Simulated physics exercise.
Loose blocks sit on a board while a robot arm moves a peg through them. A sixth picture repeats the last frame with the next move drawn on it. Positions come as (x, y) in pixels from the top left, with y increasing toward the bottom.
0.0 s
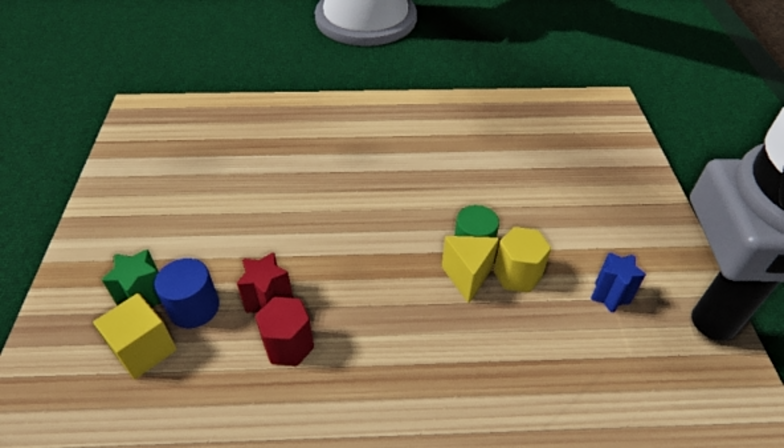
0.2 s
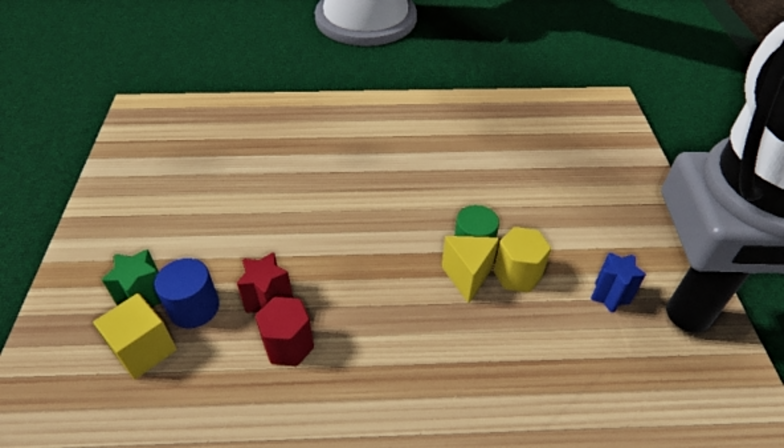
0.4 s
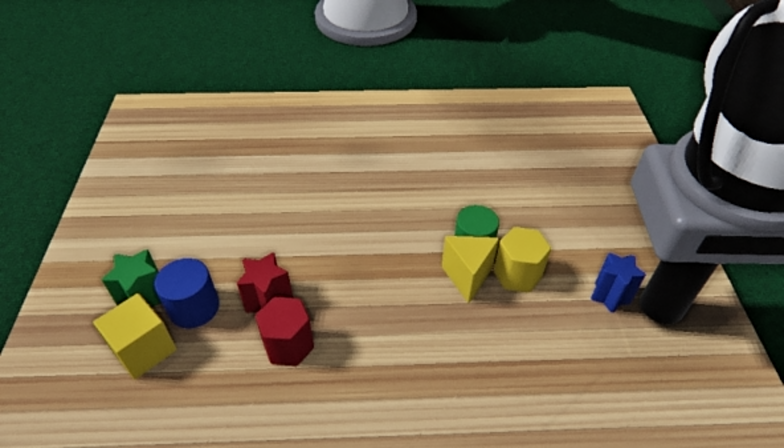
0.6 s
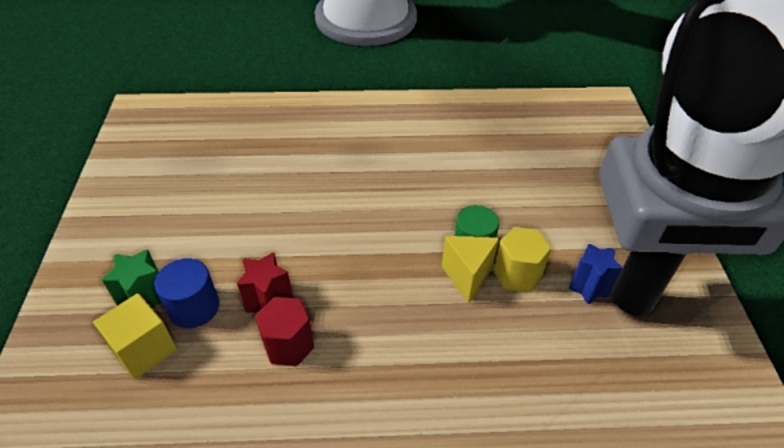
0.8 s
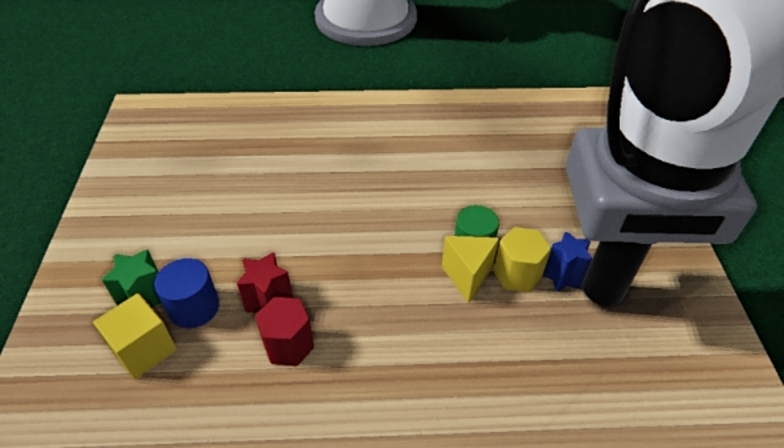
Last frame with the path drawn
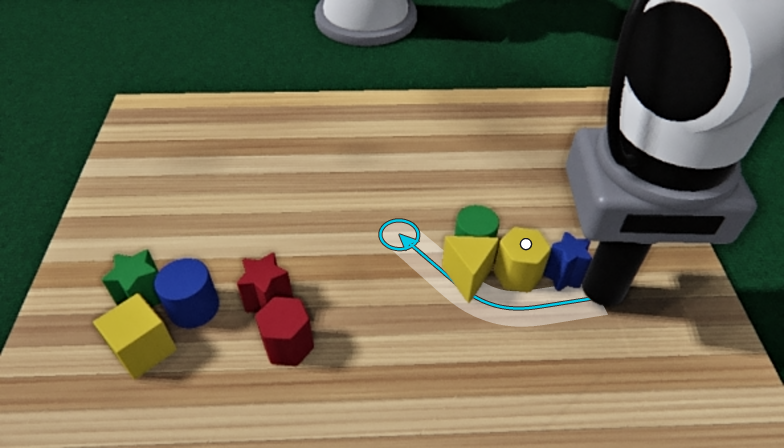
A robot arm in white, black and grey holds a black peg at the right of a striped wooden board on green, seen from above by a still camera. Yellow, red, blue and green blocks sit in clusters left and right of centre, with a blue star apart at right. The peg slides left, meets the star and pushes it beside the yellow hexagon, while the other blocks stay still.
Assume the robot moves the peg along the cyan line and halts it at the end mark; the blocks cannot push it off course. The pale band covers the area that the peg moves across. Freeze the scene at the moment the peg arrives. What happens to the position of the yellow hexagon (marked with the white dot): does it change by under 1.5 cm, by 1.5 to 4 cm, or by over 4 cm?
The displacement of the yellow hexagon is below 1.5 cm.
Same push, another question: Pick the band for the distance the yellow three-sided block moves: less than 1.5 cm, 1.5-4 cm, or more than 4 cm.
Of the three bands, it's over 4 cm.
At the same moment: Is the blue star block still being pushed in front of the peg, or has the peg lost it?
Final position: To the side or behind.
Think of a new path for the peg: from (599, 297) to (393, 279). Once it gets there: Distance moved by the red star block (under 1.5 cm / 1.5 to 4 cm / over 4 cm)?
The answer is under 1.5 cm.
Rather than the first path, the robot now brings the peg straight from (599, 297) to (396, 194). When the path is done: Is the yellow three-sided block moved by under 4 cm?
Yes.
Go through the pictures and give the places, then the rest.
Lower end of the peg (713, 322), tops of blocks, yellow three-sided block (473, 249), green disc (478, 219), yellow hexagon (526, 244), blue star block (624, 267), in the first frame.
Peg (688, 315), blocks as before, in the second frame.
Peg (661, 307), blocks as before, in the third frame.
Peg (633, 298), blue star block (602, 258), in the fourth frame.
Peg (603, 289), yellow three-sided block (473, 249), green disc (478, 219), yellow hexagon (526, 244), blue star block (574, 246), in the fifth frame.
The drawn path runs from (599, 297) through (523, 308) and (452, 279) to (399, 234); the dot is on the yellow hexagon.
On the path given first. One third of the way, peg (524, 301); yellow hexagon (517, 238), turned 20° anticlockwise; blue star block (562, 245), turned 85° clockwise.
Two thirds of the way, peg (453, 271); yellow three-sided block (441, 223), turned 45° clockwise; green disc (476, 212); yellow hexagon (517, 238), turned 25° anticlockwise; blue star block (562, 245), turned 85° clockwise.
At the end, peg (400, 226); yellow three-sided block (404, 179), turned 75° clockwise; green disc (476, 212); yellow hexagon (517, 238), turned 25° anticlockwise; blue star block (562, 245), turned 85° clockwise.
